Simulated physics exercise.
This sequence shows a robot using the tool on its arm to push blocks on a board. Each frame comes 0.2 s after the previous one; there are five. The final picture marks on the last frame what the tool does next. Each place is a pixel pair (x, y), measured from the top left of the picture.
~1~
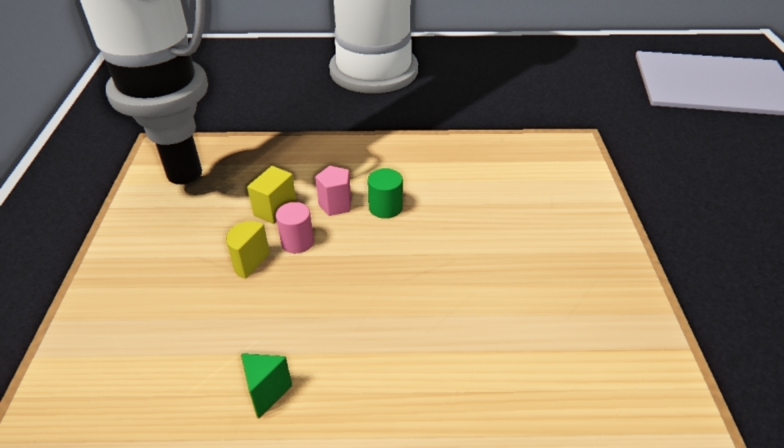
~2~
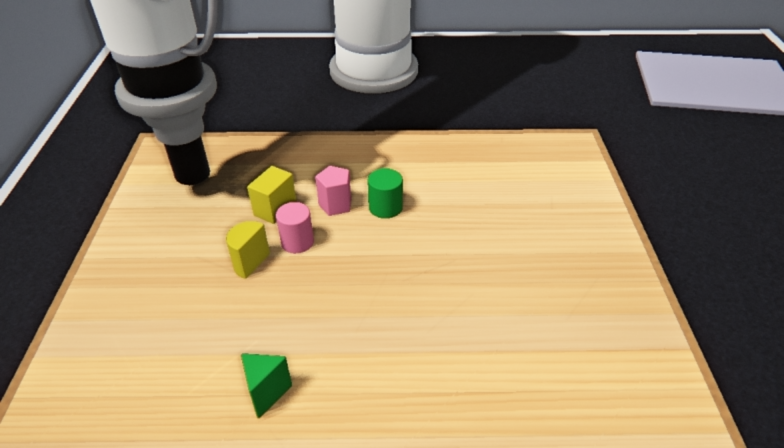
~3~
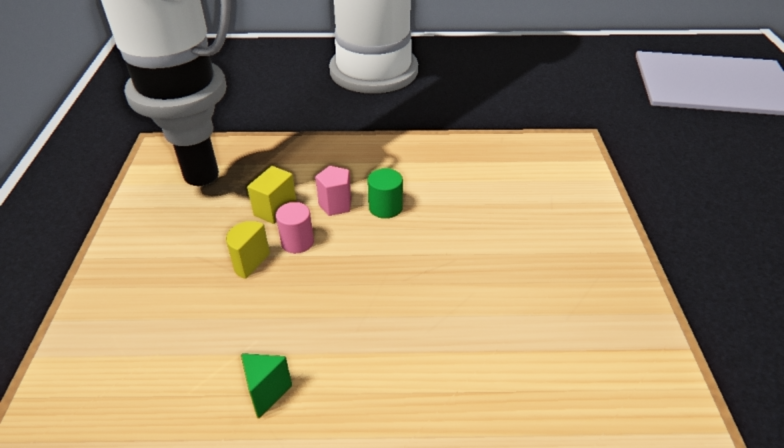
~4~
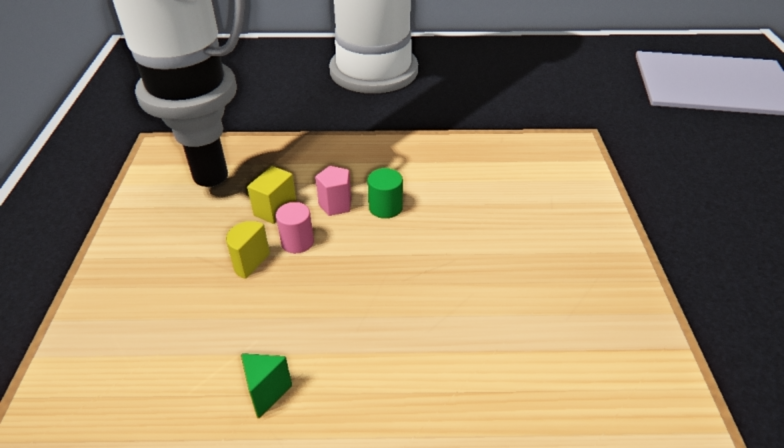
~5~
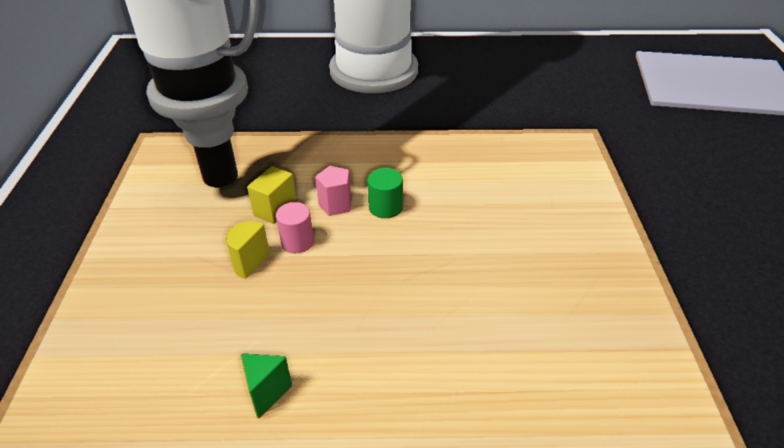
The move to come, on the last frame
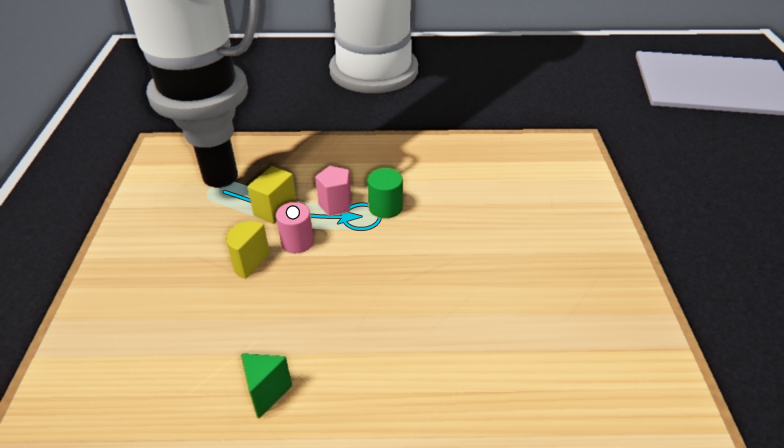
A robot arm moves slightly right above the board while the colored blocks stay still.
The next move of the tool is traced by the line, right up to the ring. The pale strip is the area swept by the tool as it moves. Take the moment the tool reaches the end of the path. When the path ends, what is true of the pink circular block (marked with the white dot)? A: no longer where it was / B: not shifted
B - not shifted.
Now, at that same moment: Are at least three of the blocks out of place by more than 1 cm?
Yes, that is how it ends up.
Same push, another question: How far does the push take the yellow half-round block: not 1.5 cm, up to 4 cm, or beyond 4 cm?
It goes hardly anywhere, under 1.5 cm.
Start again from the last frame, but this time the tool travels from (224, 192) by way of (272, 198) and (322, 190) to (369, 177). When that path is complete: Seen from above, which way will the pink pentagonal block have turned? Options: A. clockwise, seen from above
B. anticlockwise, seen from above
Answer: A.
Drawn move, from (224, 192) via (265, 205) and (311, 216), ending at (362, 216); the dot is on the pink circular block.
The first path, step by step. One third of the way, tool (264, 192); yellow oblong (289, 184).
Two thirds of the way, tool (310, 202); yellow oblong (336, 196); pink pentagonal block (349, 175), turned 30° anticlockwise.
At the end, tool (361, 203); yellow half-round block still; yellow oblong (374, 207), turned 45° clockwise; pink circular block still; pink pentagonal block (373, 167), turned 105° anticlockwise; green circular block (406, 174).
